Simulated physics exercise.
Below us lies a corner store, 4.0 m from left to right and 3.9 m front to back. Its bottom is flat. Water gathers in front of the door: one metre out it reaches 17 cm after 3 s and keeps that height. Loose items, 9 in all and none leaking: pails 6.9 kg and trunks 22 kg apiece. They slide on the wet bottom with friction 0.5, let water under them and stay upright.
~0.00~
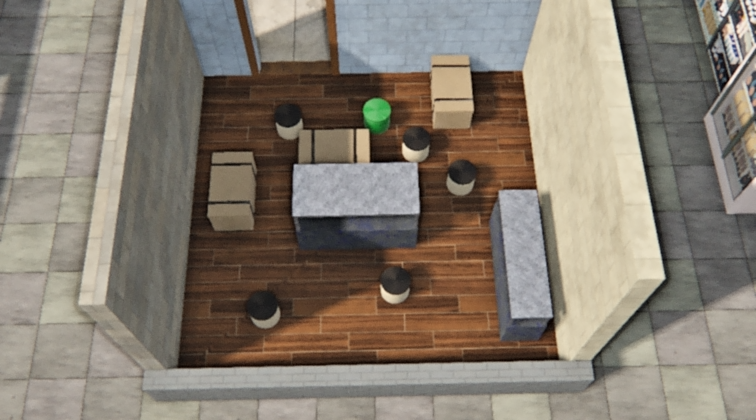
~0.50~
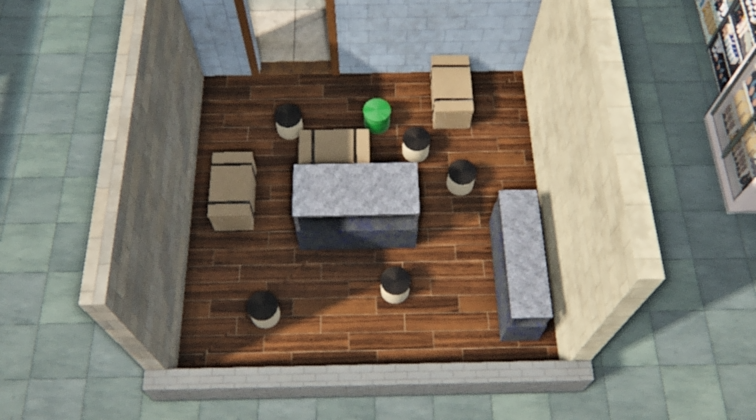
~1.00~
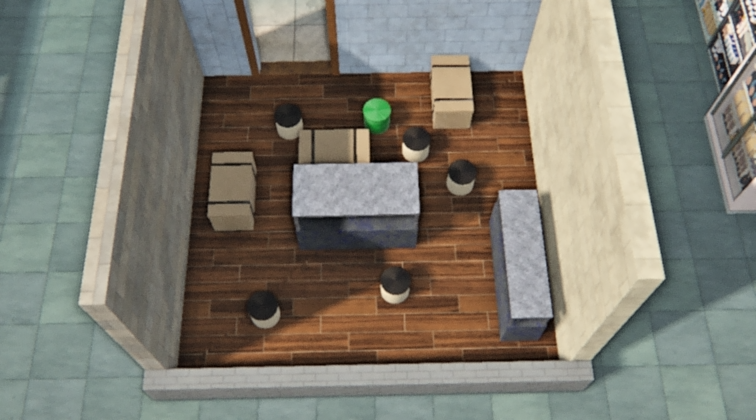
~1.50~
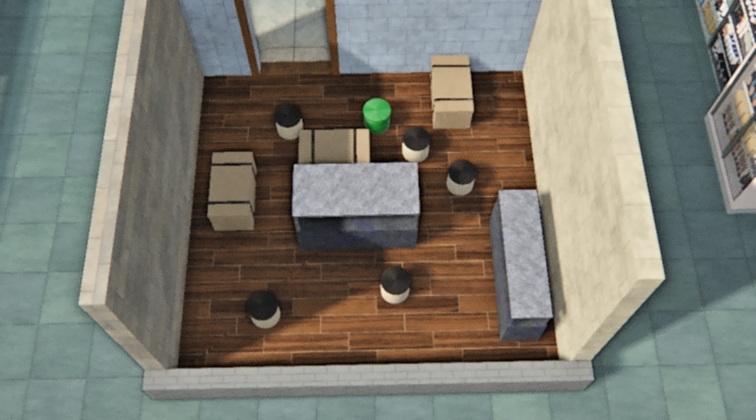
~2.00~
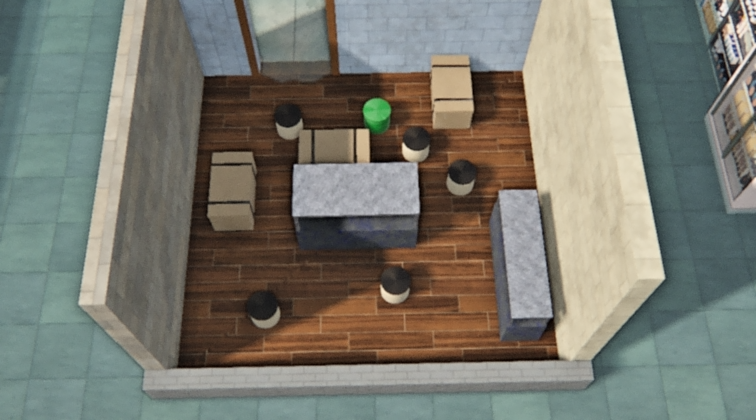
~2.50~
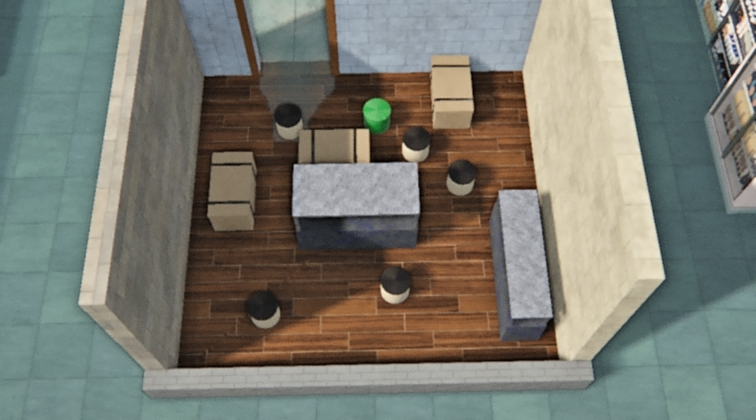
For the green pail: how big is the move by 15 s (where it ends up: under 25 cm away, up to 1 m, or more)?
The green pail holds its place.
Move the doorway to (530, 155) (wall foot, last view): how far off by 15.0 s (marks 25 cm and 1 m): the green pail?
Then the green pail travels far.
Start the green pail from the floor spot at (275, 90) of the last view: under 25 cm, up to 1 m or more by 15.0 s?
It is nudged along.
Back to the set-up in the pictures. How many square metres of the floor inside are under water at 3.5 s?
About 2.5 m2.
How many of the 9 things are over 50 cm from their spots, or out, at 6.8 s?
I count 2.
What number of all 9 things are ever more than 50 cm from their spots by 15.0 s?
That makes 4.
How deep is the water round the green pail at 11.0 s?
About 5 cm.
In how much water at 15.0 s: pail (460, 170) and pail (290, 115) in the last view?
Roughly 8 and 8 cm.
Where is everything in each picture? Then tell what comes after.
In the first picture, the green pail at (377, 110), on the bottom; water covers 0.0 m2; 0 of 9 have shifted.
In the second picture, the green pail at (377, 110) rests on the ground; 0.0 m2 under water; 0 of 9 have shifted.
In the third picture, the green pail at (377, 110) rests on the ground; water covers 0.0 m2; 0 of 9 have shifted.
In the fourth picture, the green pail at (377, 110), on the bottom; 0.0 m2 under water; 0 of 9 have shifted.
In the fifth picture, the green pail at (377, 110), on the bottom; 0.0 m2 under water; 0 of 9 have shifted.
In the sixth picture, the green pail at (377, 110) rests on the ground; 0.4 m2 under water; 0 of 9 have shifted.
After 3.5 s the green pail is near (377, 110), 0.0 m from its start, aground; 0 afloat.
After 6.8 s the green pail is near (379, 109), 0.0 m from its start, aground; 0 afloat.
After 11.0 s the green pail is near (379, 109), 0.0 m from its start, aground; 2 afloat.
After 15.0 s the green pail is near (379, 109), 0.0 m from its start, aground; 6 afloat.
